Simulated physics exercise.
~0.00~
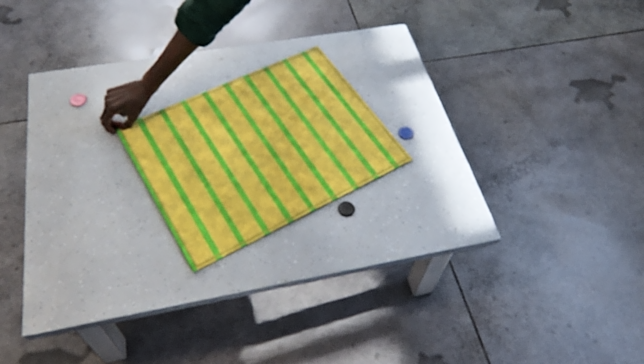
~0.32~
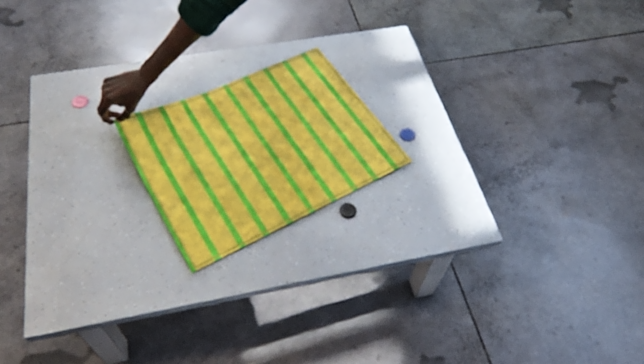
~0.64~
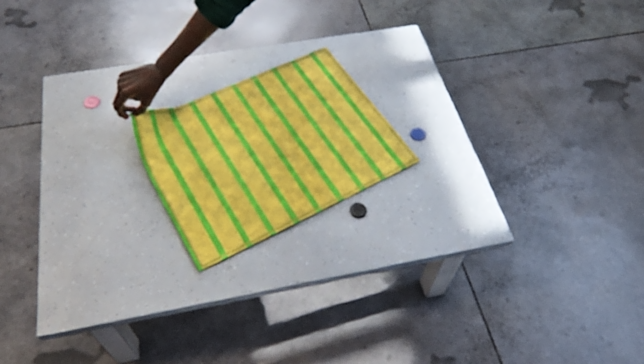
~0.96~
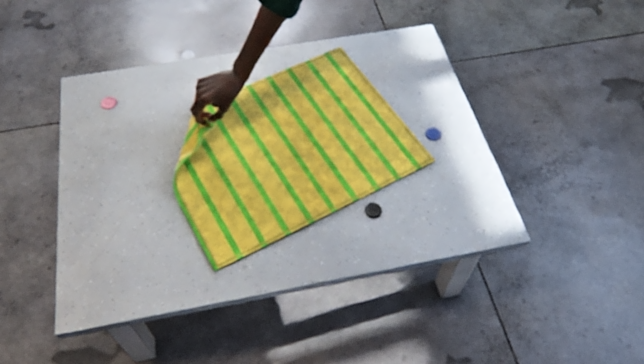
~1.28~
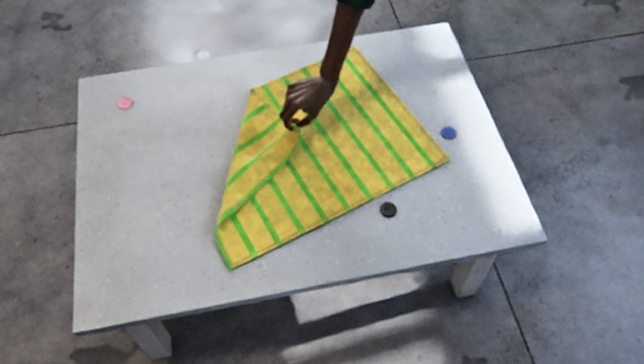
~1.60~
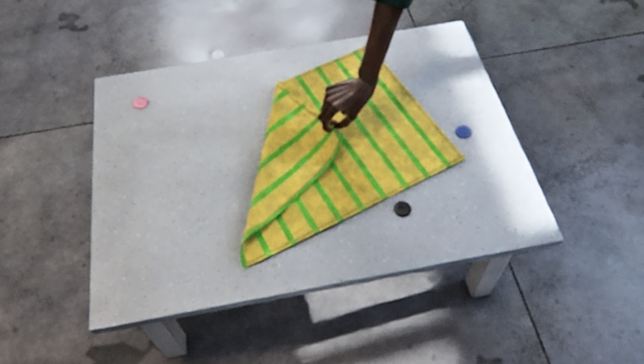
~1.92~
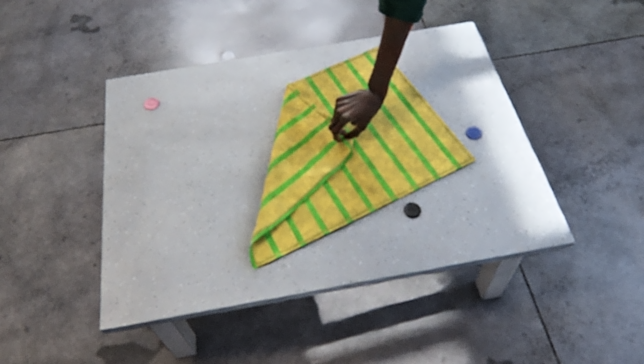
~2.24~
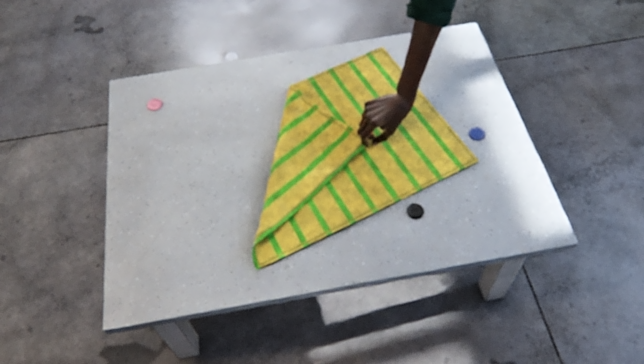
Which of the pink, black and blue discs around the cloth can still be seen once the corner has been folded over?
All of them can still be seen. The pink, black and blue discs lie uncovered on the table around the folded cloth.
